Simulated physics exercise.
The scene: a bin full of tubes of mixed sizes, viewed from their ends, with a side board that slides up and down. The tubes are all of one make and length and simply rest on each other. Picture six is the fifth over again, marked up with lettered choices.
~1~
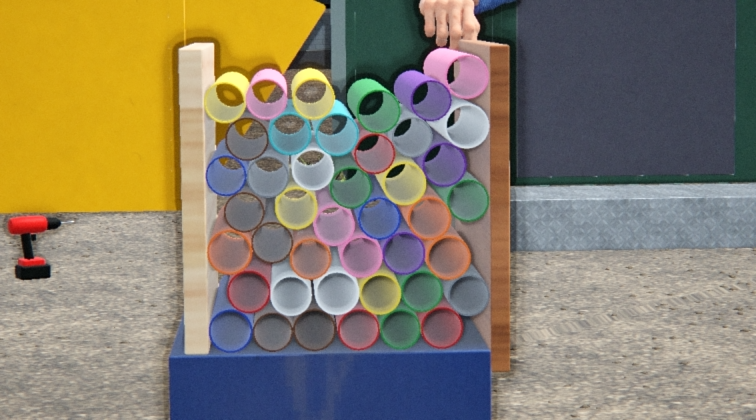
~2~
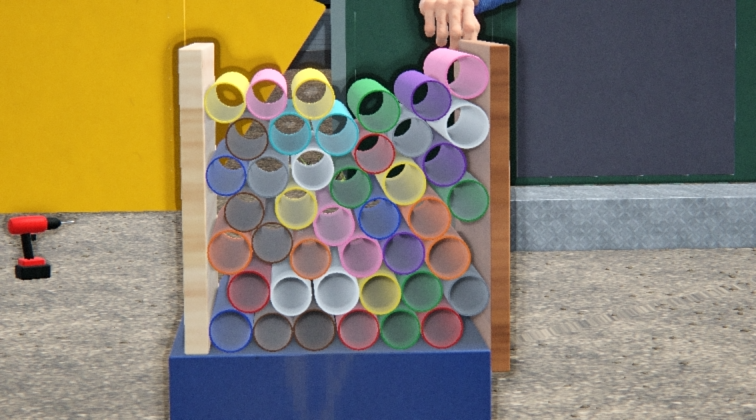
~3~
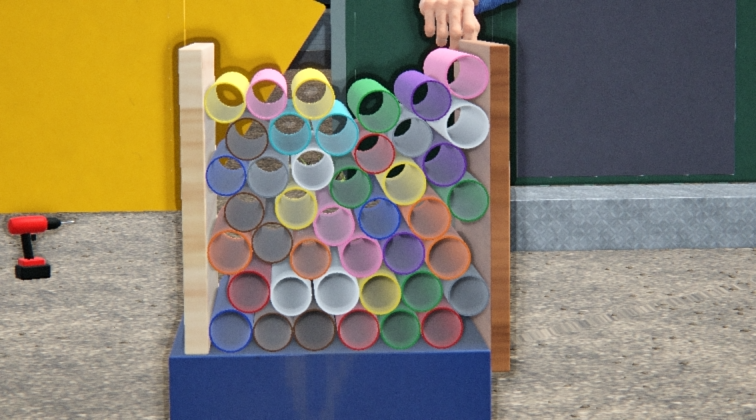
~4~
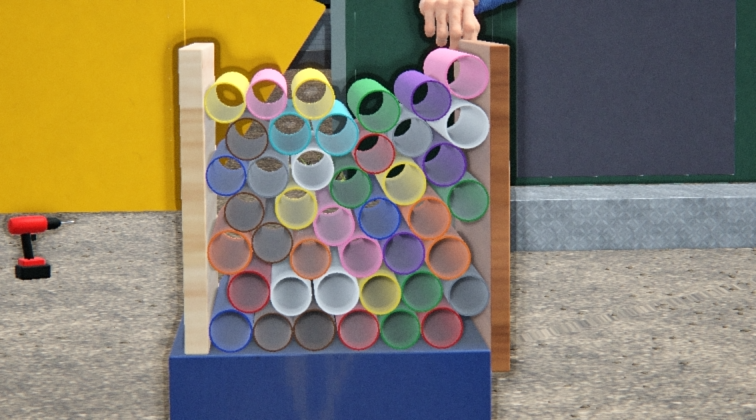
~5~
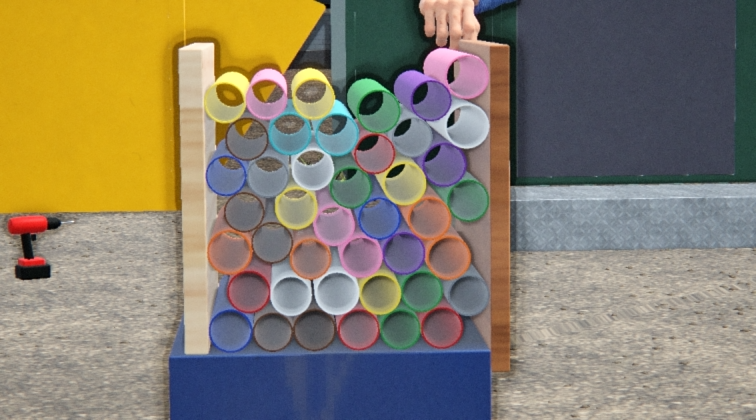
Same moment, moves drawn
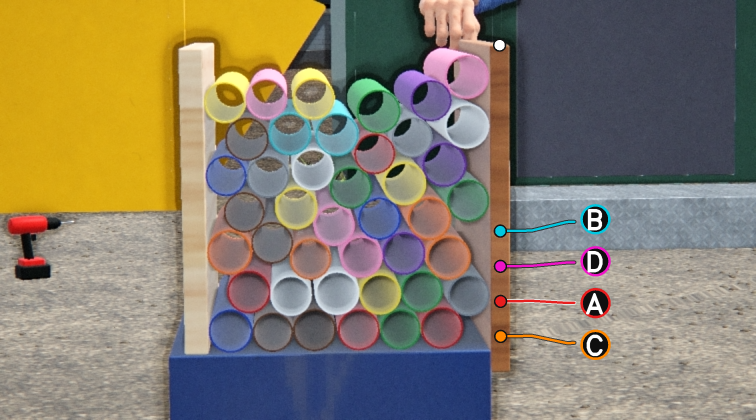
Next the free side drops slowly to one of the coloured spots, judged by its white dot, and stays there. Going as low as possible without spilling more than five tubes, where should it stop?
The last mark within the limit is B.
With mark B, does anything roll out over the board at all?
Yes.
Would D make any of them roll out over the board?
At D: Yes.
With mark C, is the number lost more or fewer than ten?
At C, more than ten.
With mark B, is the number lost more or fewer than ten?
It loses fewer than ten.
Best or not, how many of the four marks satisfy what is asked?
One of them.
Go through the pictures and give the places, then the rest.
The first frame shows a purple tube (404, 253); a blue tube (379, 218); a green tube (351, 188).
The second frame shows a green tube (351, 188); a red tube (374, 153).
The third frame shows a turquoise tube (290, 133); a green tube (379, 112).
The fourth frame shows side board (480, 191); a blue tube (231, 331).
The fifth frame shows a red tube (442, 328); a white tube (291, 295); a purple tube (404, 253).
On the marked copy, A at (500, 301); B at (500, 231); C at (500, 337); D at (500, 266); the white dot at (499, 45).
With B. Early on, top of the board (489, 125).
Further on, top of the board (490, 216).
At the end, top of the board (490, 230), three out over the board.
As for the rest, A more than five out over the board; C more than five out over the board; D more than five out over the board.
